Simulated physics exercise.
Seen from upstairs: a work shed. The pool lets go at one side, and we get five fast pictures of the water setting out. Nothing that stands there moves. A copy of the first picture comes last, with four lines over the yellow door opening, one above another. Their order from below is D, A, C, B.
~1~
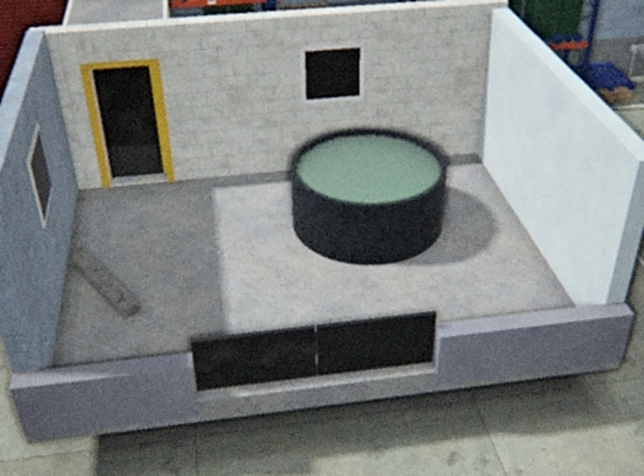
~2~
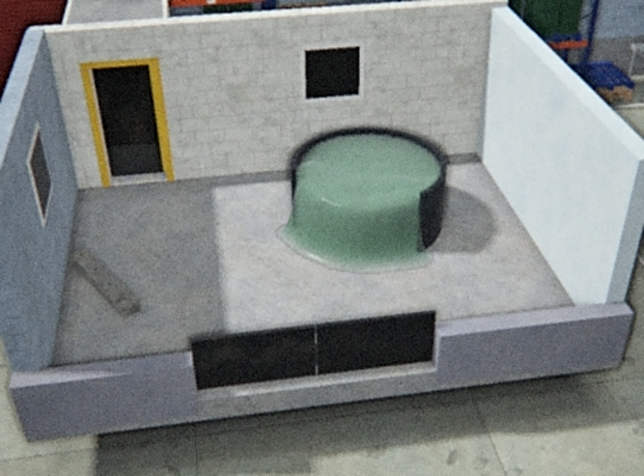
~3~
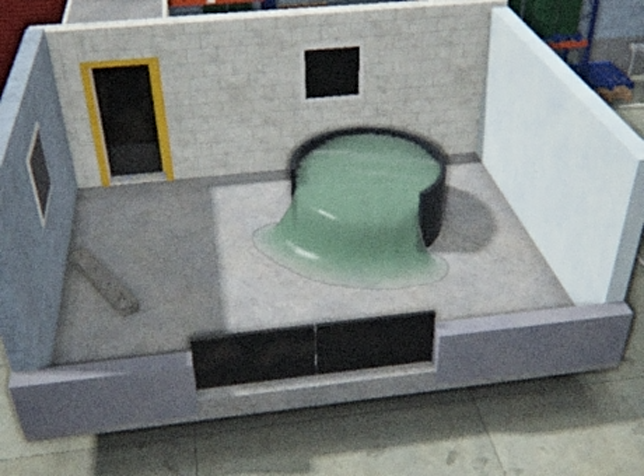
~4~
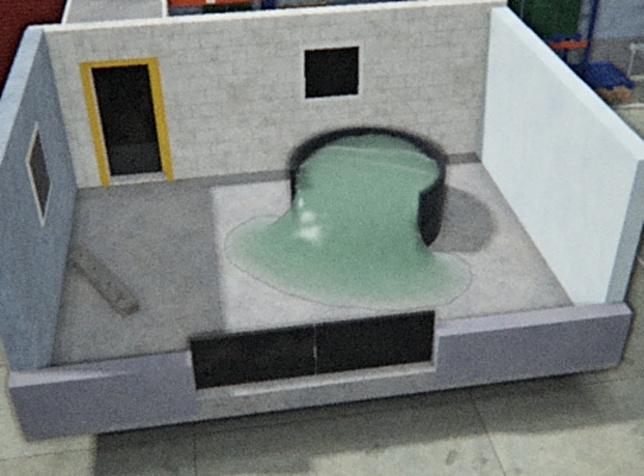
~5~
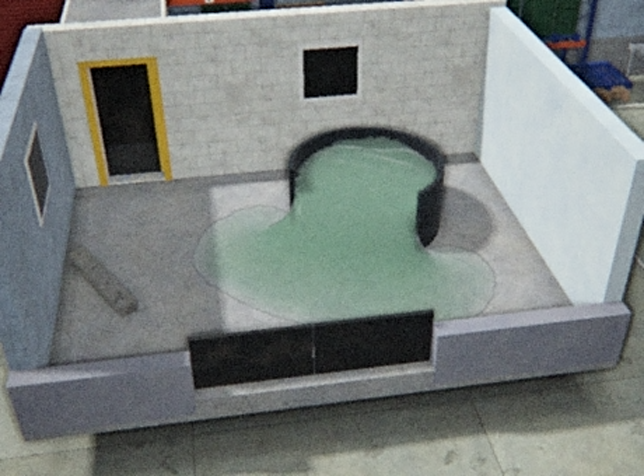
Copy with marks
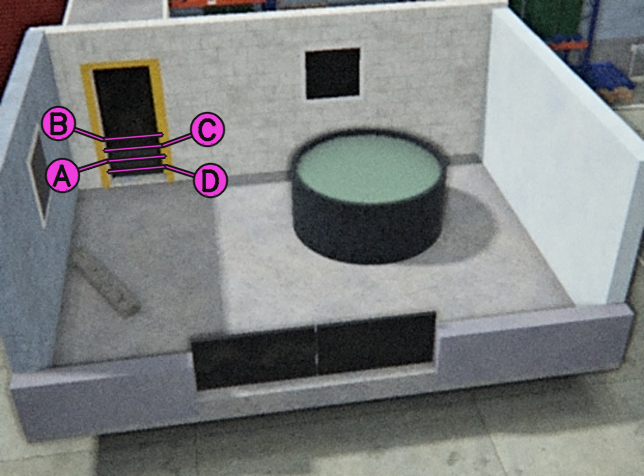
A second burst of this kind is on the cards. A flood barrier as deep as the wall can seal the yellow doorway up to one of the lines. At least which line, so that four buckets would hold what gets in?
The limit is D.
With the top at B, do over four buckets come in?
No.
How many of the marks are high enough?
All of them.
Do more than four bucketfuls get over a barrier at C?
No.
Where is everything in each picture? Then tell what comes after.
In the first frame, water in the pool at rest, its middle at (368, 169); foot of the yellow doorway at (140, 184); shut gate at (315, 334).
In the second frame, 2 % of the ground under water, visible out to (428, 255).
In the third frame, 6 % of the ground under water, visible out to (441, 267).
In the fourth frame, 13 % of the ground under water, visible out to (233, 236).
In the fifth frame, 23 % of the ground under water, visible out to (489, 284).
In magenta, A at (135, 158); B at (132, 137); C at (134, 147); D at (137, 169); from the bottom up D, A, C, B.
With A, nothing gets over.
With B, nothing gets over.
With C, nothing gets over.
With D, a bucket or two gets in.
